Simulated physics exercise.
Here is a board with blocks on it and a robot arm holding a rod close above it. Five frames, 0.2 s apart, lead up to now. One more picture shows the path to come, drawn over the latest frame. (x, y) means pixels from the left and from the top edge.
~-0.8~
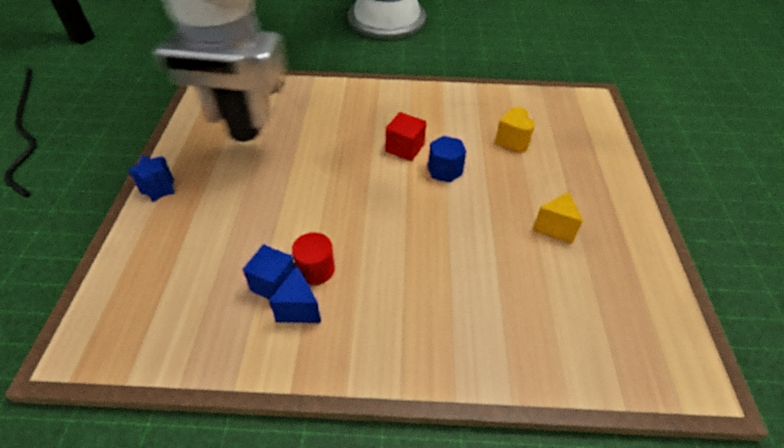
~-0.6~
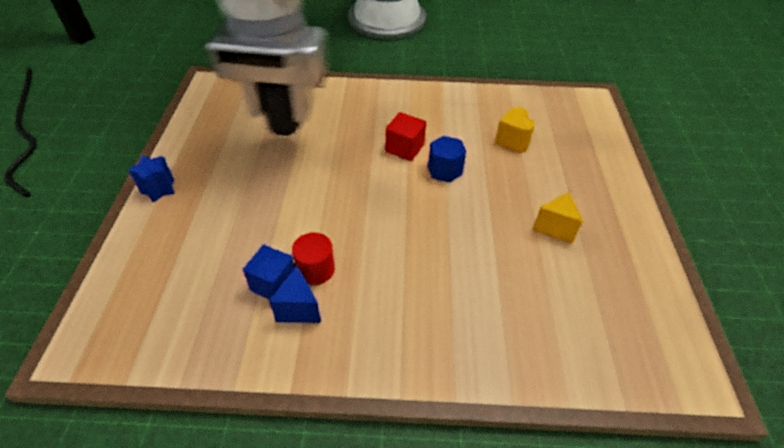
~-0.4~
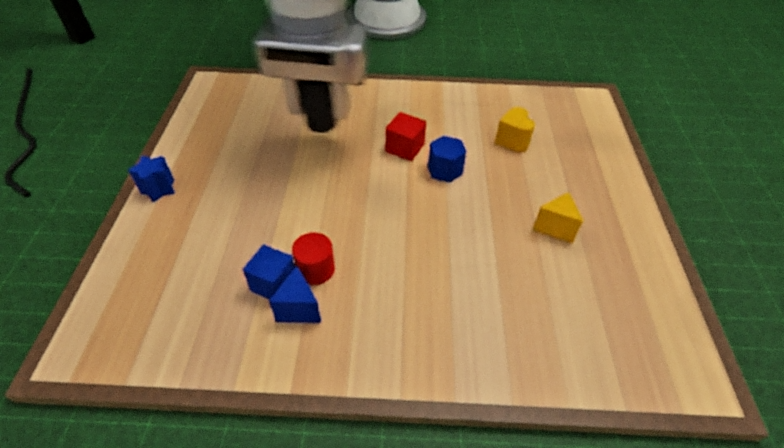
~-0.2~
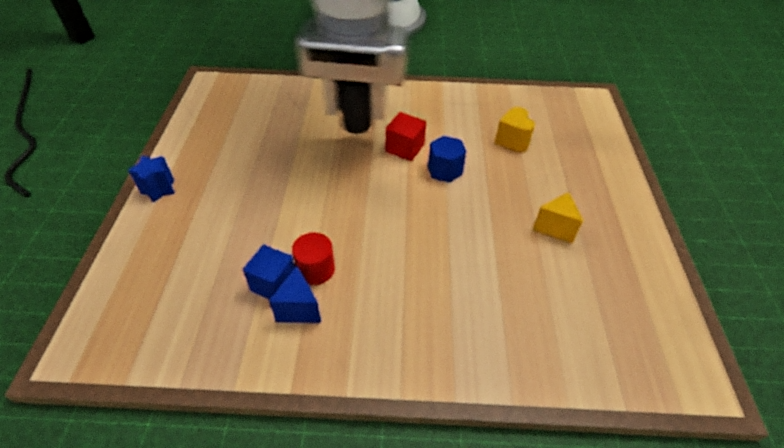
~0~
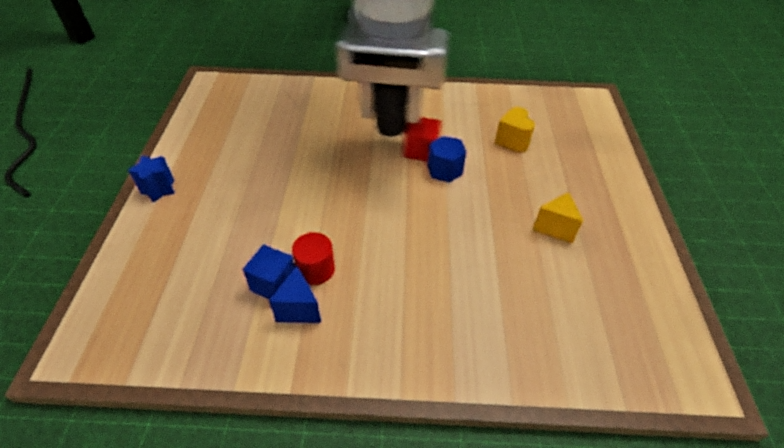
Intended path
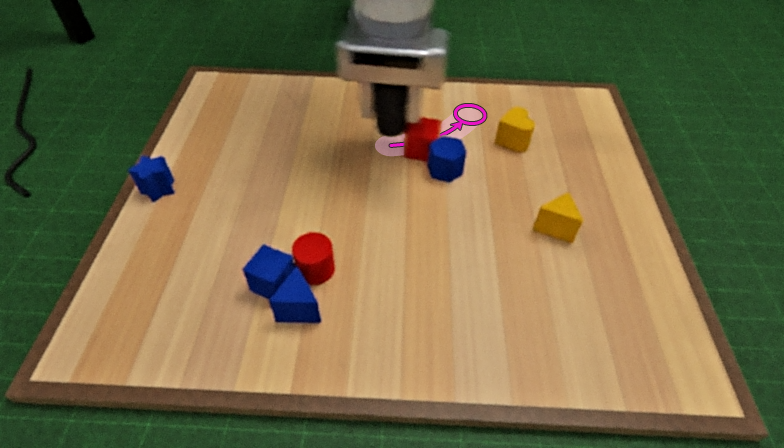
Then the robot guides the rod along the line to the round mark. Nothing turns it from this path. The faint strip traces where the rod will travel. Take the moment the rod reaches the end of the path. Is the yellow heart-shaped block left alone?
I expect so.
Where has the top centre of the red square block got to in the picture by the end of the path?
The answer is (470, 127).
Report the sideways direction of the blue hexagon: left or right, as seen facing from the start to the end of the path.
Seen from start to end, it moves right.
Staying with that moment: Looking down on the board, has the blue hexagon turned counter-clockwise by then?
No, that is not how it ends up.
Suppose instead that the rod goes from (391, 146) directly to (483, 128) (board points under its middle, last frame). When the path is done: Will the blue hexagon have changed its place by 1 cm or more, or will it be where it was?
That block ends up displaced.
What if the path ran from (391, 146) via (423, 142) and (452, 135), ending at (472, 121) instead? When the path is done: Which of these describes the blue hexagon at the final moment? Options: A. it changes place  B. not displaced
The correct letter is A.
The drawn path runs from (391, 146) by way of (424, 141) and (452, 130) to (470, 114).
What follows on the original path. One third of the way, rod at (426, 123); red square block at (458, 127), turned 25° clockwise; blue hexagon at (462, 152), turned 35° clockwise.
Two thirds of the way, rod at (454, 112); red square block at (470, 127), turned 40° clockwise; blue hexagon at (463, 152), turned 35° clockwise.
At the end, rod at (473, 97); red square block at (470, 127), turned 40° clockwise; blue hexagon at (463, 152), turned 35° clockwise; yellow heart-shaped block not moved.
